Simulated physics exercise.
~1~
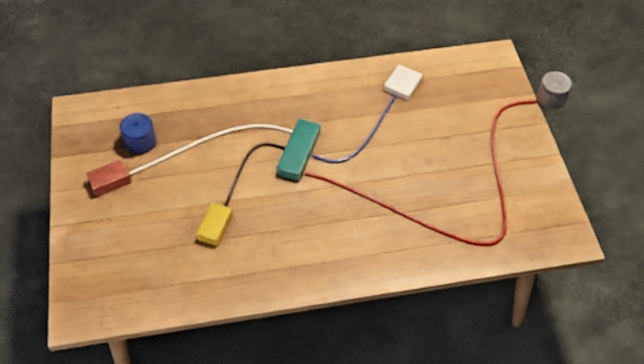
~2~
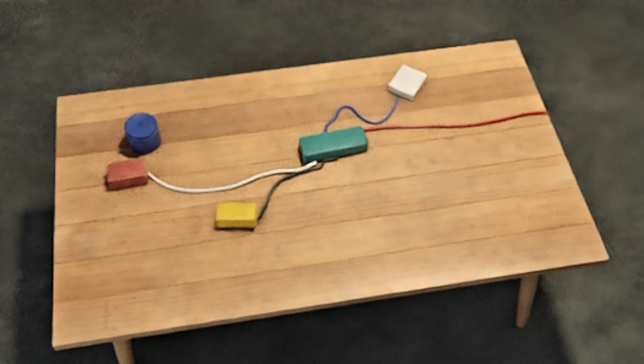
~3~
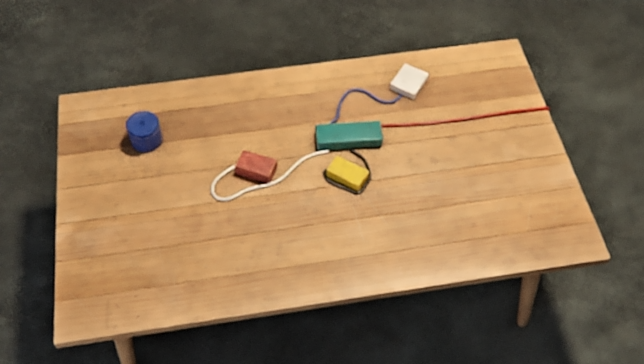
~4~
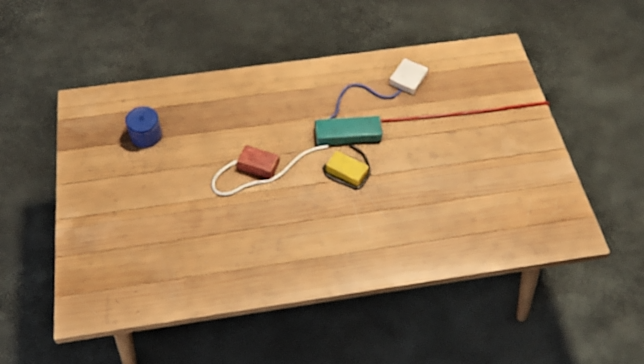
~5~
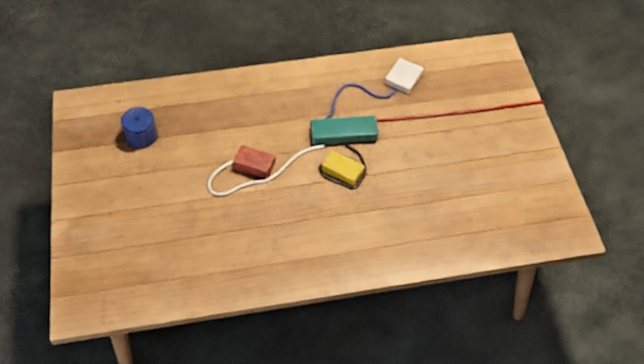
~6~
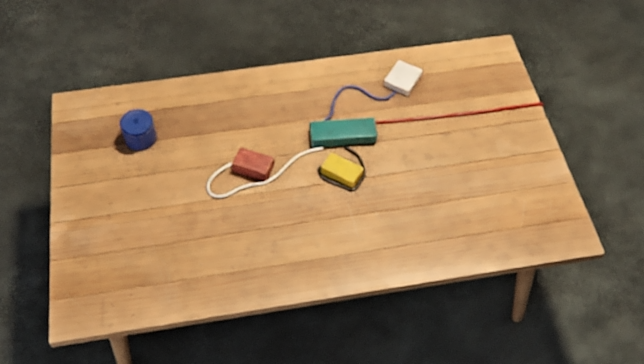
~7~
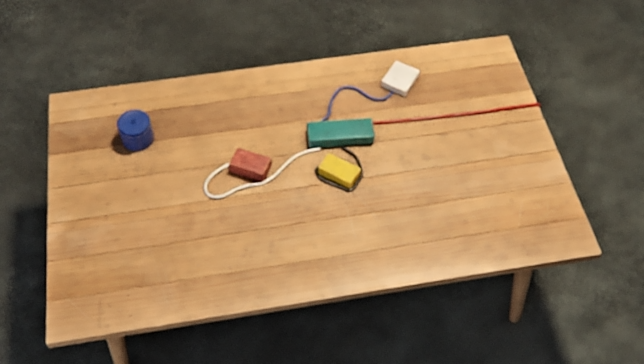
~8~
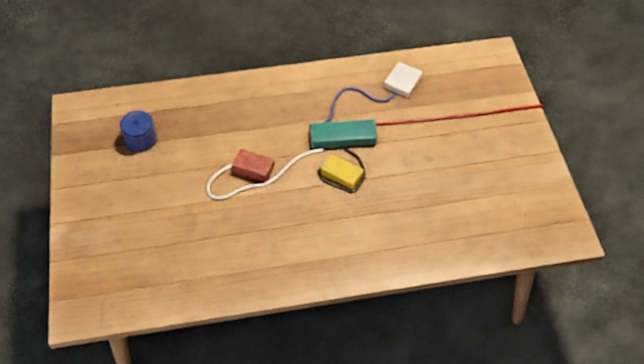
We see a teal block on a wooden table, wired to several small objects, as a grey cylinder drops off the right side and its red cable pulls taut. The teal, red and yellow blocks slide rightward and stop on the table, while the blue tub and white block stay put.
